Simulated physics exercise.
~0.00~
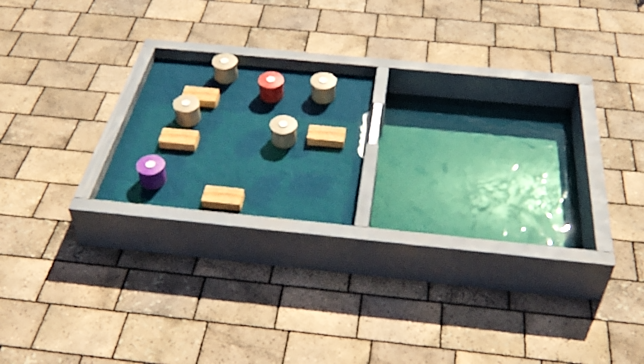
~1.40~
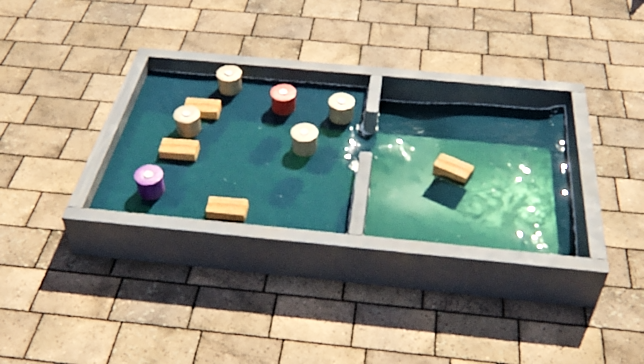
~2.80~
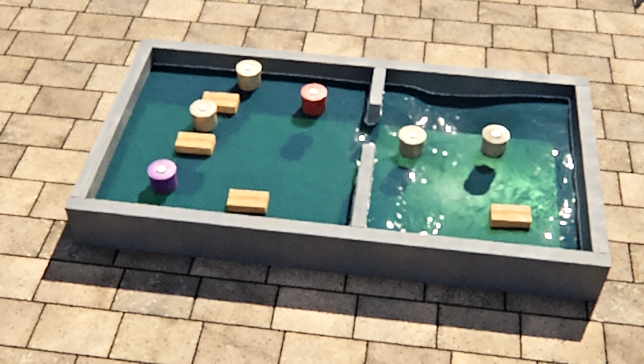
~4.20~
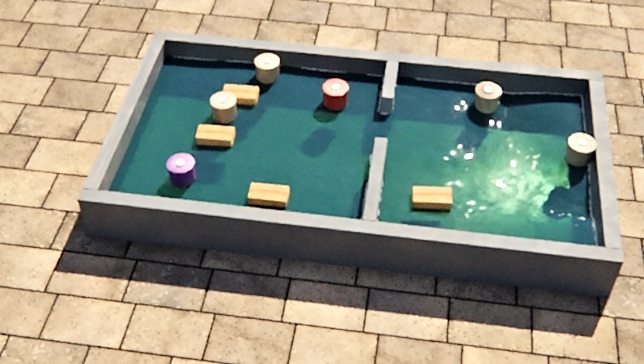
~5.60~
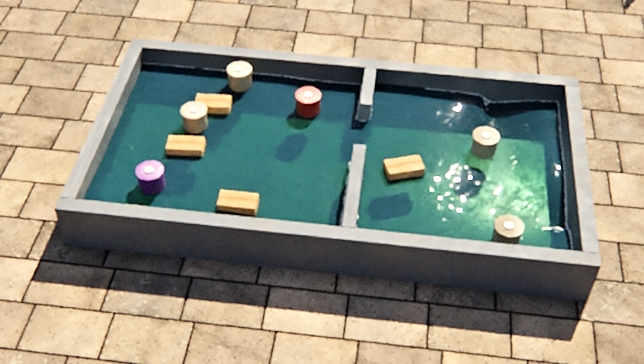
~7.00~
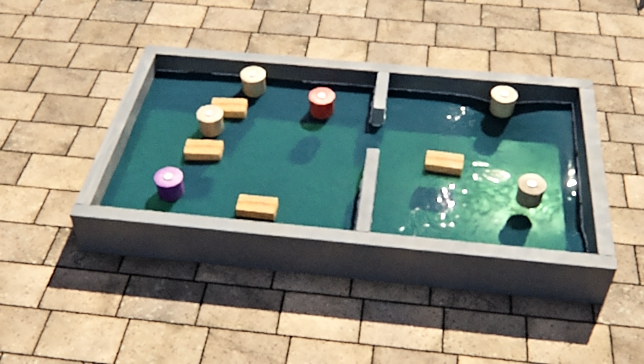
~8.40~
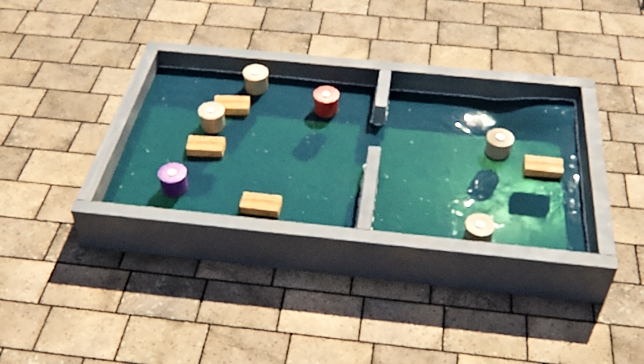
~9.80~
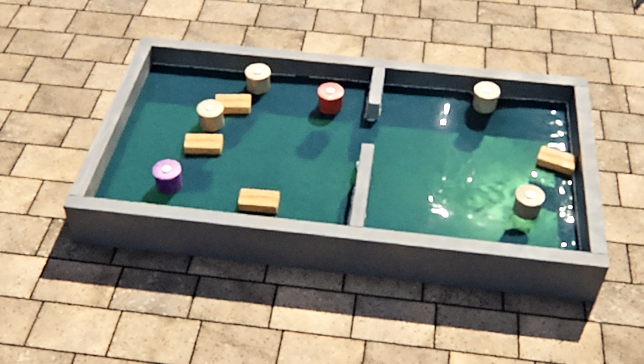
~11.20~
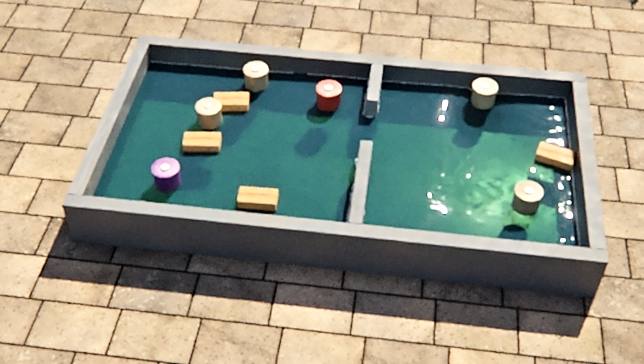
On a paved patio, water surging through a divided basin, carrying two cream tubs and one block rightward, the rest staying left.
